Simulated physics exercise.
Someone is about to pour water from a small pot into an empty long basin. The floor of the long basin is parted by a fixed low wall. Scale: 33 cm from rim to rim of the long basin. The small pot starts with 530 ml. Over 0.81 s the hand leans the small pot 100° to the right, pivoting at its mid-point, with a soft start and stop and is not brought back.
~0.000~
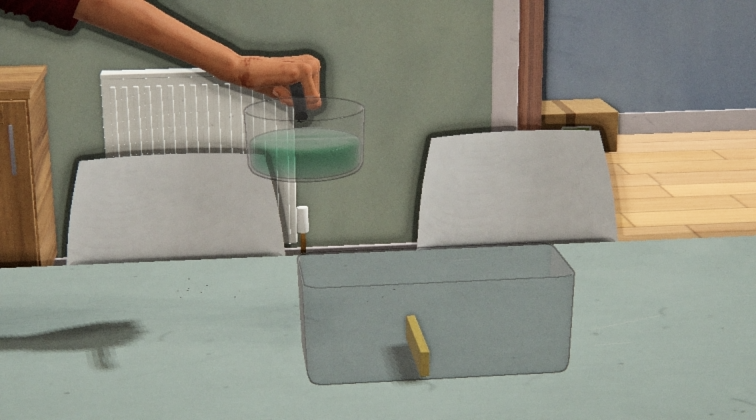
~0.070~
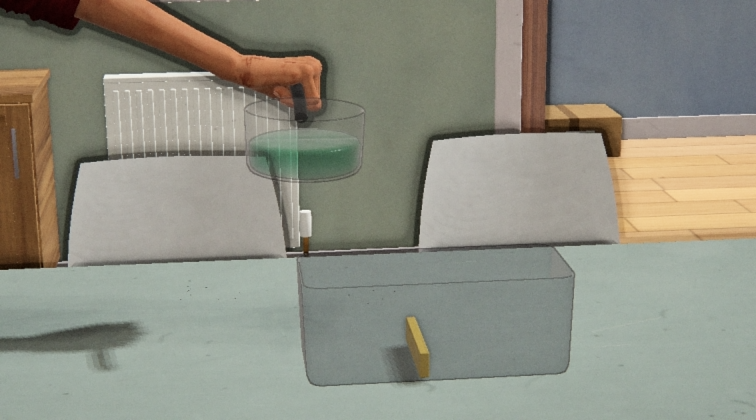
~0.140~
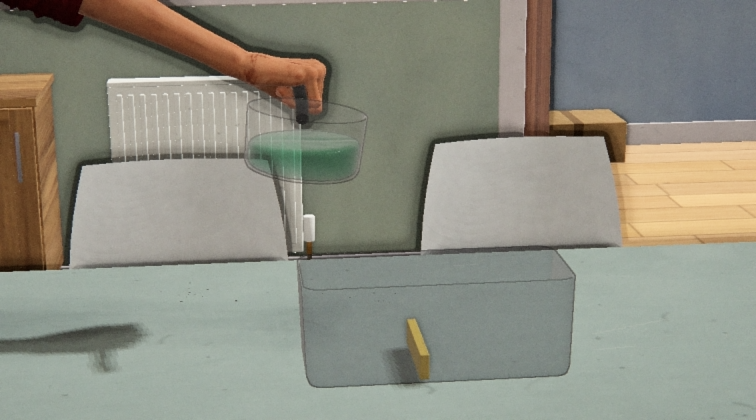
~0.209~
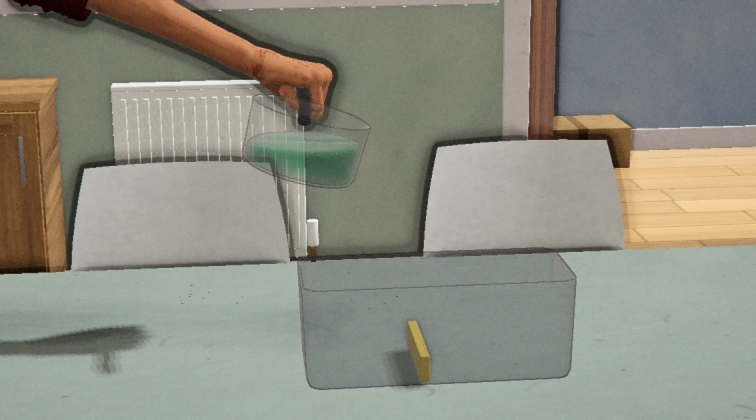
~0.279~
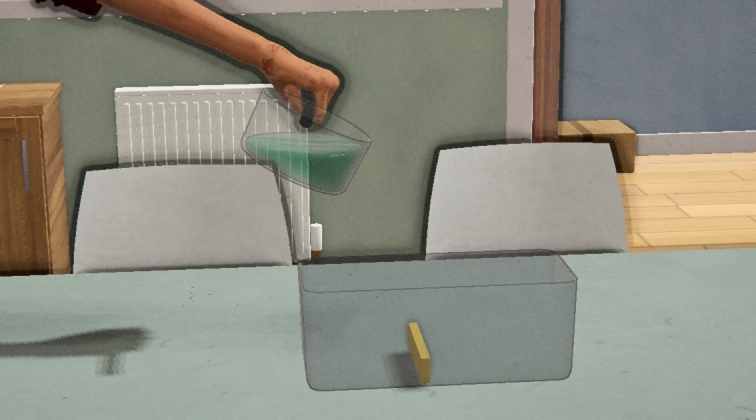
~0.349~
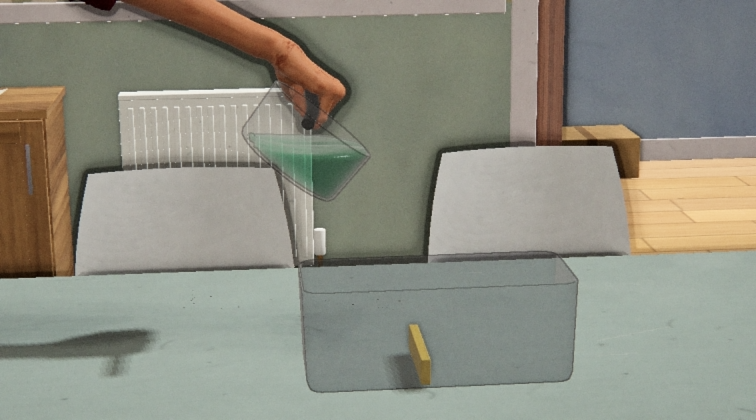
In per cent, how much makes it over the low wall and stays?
About 34 per cent.
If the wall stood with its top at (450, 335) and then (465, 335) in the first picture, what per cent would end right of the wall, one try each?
First 10, then 15 per cent.
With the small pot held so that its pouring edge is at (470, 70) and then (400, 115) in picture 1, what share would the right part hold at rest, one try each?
First 90, then 85 per cent.
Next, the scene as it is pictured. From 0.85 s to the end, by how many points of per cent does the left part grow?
Near 20 in a hundred.
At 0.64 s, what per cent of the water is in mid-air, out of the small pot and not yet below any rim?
About 40 per cent.
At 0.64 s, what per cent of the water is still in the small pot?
About 38 per cent.
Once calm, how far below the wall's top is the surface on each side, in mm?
Left about 14 mm, right about 26 mm.
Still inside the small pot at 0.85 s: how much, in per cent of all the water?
Some 10 per cent.
After 0.64 s the tilt is 89° and 37 per cent is still to pour, 13 is left of the wall and 9 right of it.
After 0.85 s the tilt is 100° and 11 per cent is still to pour, 45 is left of the wall and 31 right of it.
After 1.07 s the tilt is 100° and 2 per cent is still to pour, 62 is left of the wall and 33 right of it.
After 1.31 s the tilt is 100° and 0 per cent is still to pour, 65 is left of the wall and 34 right of it.
In the end 65 per cent lies left of the wall, 34 right of it and 1 outside.
